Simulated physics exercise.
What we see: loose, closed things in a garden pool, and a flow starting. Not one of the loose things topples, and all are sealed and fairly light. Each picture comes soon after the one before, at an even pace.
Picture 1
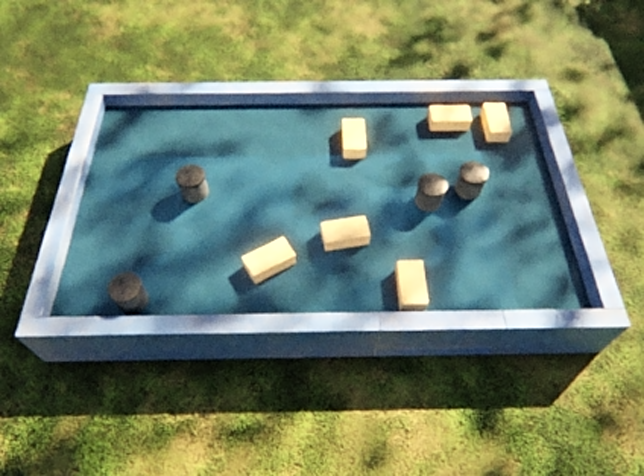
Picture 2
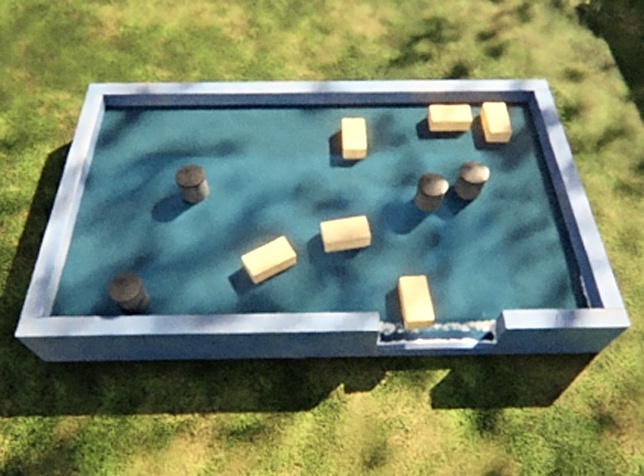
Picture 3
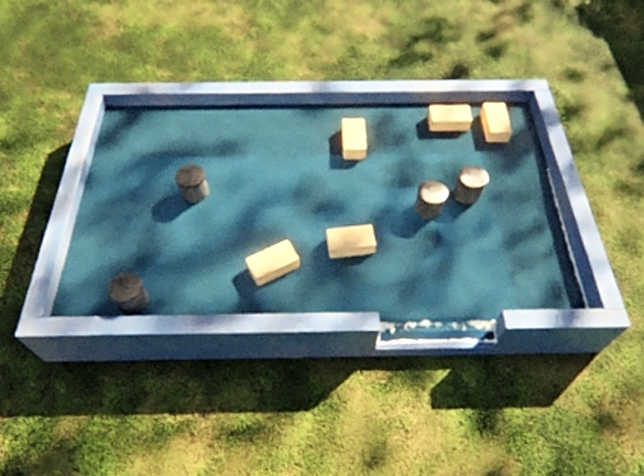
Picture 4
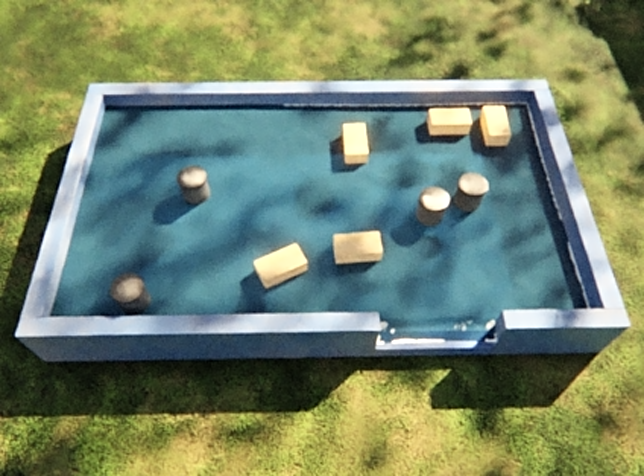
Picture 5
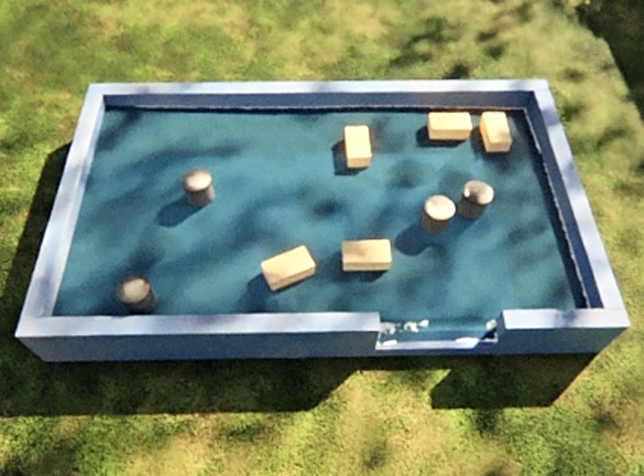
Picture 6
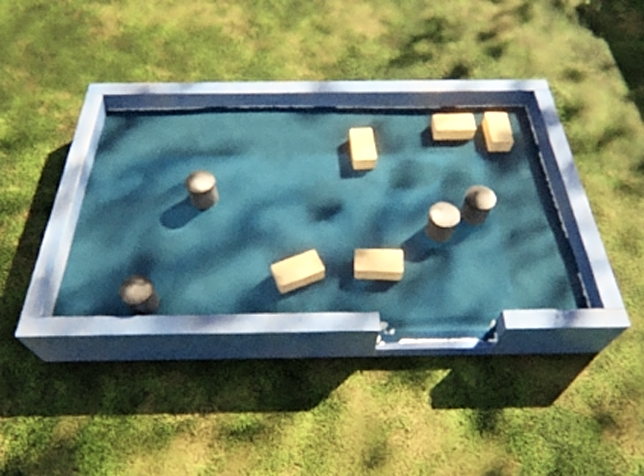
In a garden pool, a gap opens in the front wall and floating objects drift toward it.
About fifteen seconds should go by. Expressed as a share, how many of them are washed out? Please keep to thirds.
The amount is a third up to two thirds.
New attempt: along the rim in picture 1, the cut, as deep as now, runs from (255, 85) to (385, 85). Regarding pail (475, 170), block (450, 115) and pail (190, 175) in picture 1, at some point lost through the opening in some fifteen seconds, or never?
In the order given, it's escaped, escaped, escaped.
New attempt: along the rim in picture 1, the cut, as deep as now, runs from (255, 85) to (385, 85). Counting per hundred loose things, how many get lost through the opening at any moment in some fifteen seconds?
Roughly 70 in a hundred.
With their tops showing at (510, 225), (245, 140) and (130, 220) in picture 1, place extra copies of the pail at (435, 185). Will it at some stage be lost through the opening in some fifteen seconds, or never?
First copy escapes, second copy doesn't escape, third copy doesn't escape.
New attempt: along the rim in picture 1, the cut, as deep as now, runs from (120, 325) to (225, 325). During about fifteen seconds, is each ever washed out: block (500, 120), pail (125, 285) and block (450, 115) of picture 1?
My answer, each in turn: Not lost, lost, not lost.
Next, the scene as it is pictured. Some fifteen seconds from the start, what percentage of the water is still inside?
56 in a hundred.
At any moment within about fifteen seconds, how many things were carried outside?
The total here is 5.
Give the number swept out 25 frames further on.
The count is 5.
A moment on, 1 of 10 are out; 9 afloat.
Next, 4 of 10 are out; 6 afloat.
Later, 5 of 10 are out; 5 afloat.
In the end, 5 of 10 are out; 5 afloat.
